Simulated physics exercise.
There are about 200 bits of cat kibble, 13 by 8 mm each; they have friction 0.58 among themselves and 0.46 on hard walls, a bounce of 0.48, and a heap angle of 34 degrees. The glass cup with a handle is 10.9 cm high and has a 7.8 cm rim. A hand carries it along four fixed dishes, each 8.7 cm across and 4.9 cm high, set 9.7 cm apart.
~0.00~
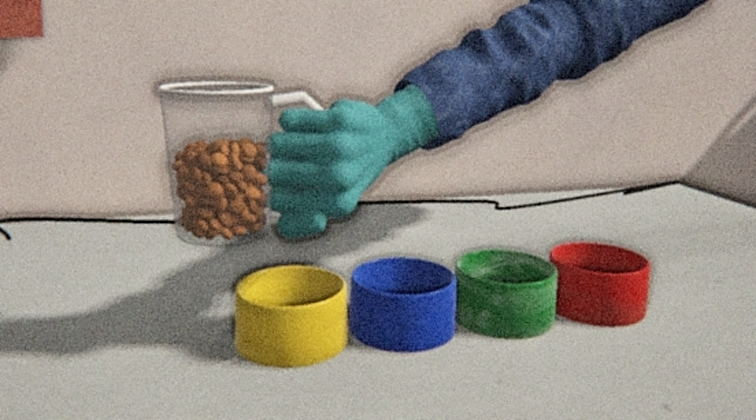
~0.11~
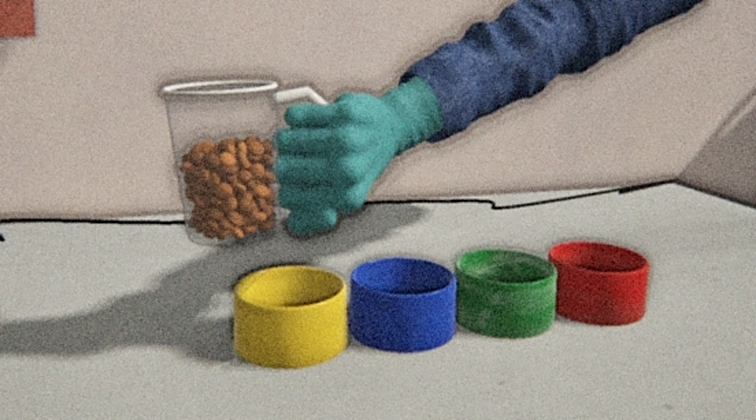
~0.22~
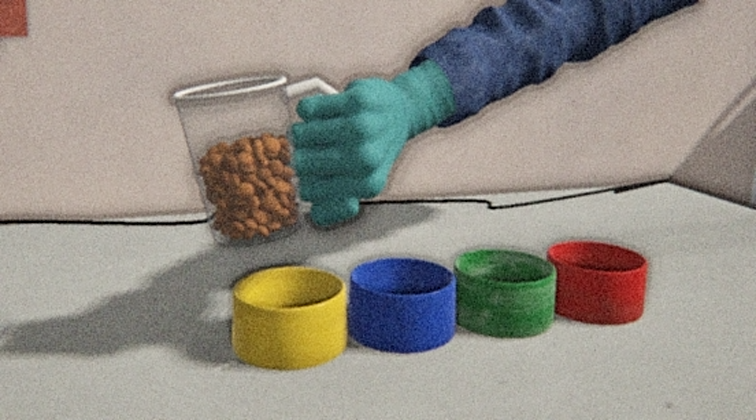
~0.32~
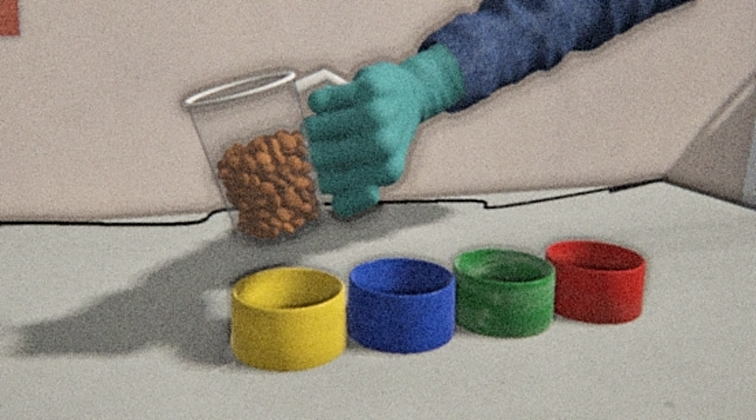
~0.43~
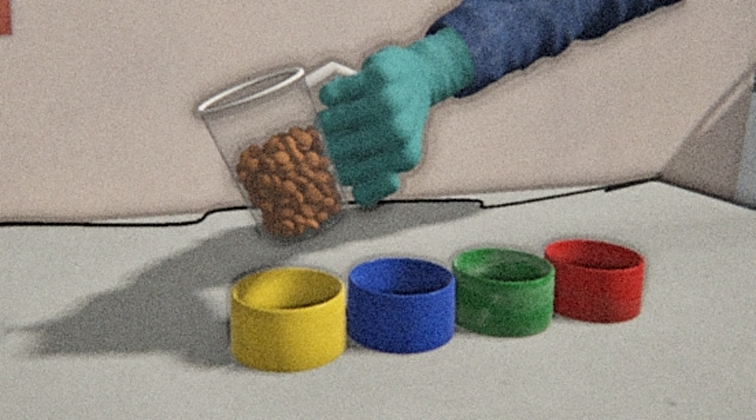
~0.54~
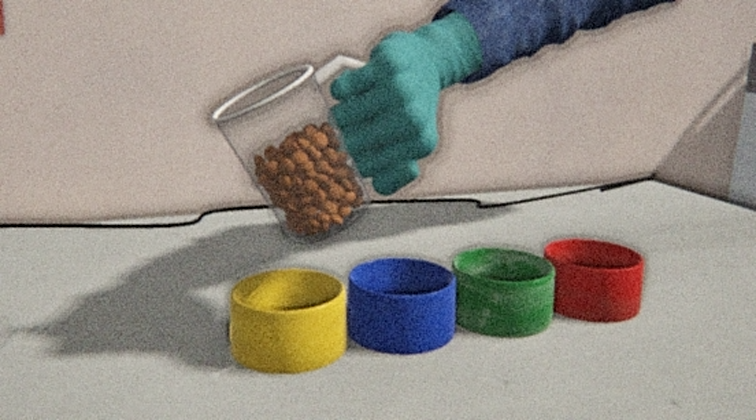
A teal-gloved hand in a dark blue sleeve, reaching in from the upper right, holds a clear cup of brown kibble by its handle above a pale tabletop, seen from slightly above. Yellow, blue, green and red dishes sit empty in a row from left to right before a pinkish wall. The hand moves the cup rightward, steadily tilting its rim left, while the view shifts very slightly.
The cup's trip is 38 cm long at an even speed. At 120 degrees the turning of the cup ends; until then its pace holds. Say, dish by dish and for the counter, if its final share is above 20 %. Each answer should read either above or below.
Red dish - below, blue dish - below, green dish - above, yellow dish - below, counter - below.
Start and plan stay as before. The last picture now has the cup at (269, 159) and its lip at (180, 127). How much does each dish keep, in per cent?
It'd finish with red at 0, blue at 30, green at 0 and yellow at 40.
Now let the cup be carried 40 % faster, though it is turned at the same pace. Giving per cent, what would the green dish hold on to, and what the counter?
Shares: Green 0, counter 10.
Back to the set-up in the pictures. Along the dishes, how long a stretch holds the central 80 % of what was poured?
12 cm, roughly.
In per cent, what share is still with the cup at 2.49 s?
Close to 15 in a hundred.
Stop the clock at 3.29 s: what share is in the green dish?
By that moment, around 75 percent has got there.
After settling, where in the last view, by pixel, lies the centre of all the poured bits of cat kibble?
Est. centre at rest: (492, 297) px.
Then, at 1.71 s, tilt 93 degrees; cup holds 100 %.
After 2.49 s, tilt 120 degrees; cup holds 15 %, blue 10 %, green 60 %.
After 3.29 s, tilt 120 degrees; cup holds 0 %, blue 10 %, green 75 %.
In the end, at 3.6 s, red 0 %, blue 10 %, green 75 %, yellow 0 %, counter 15 %.
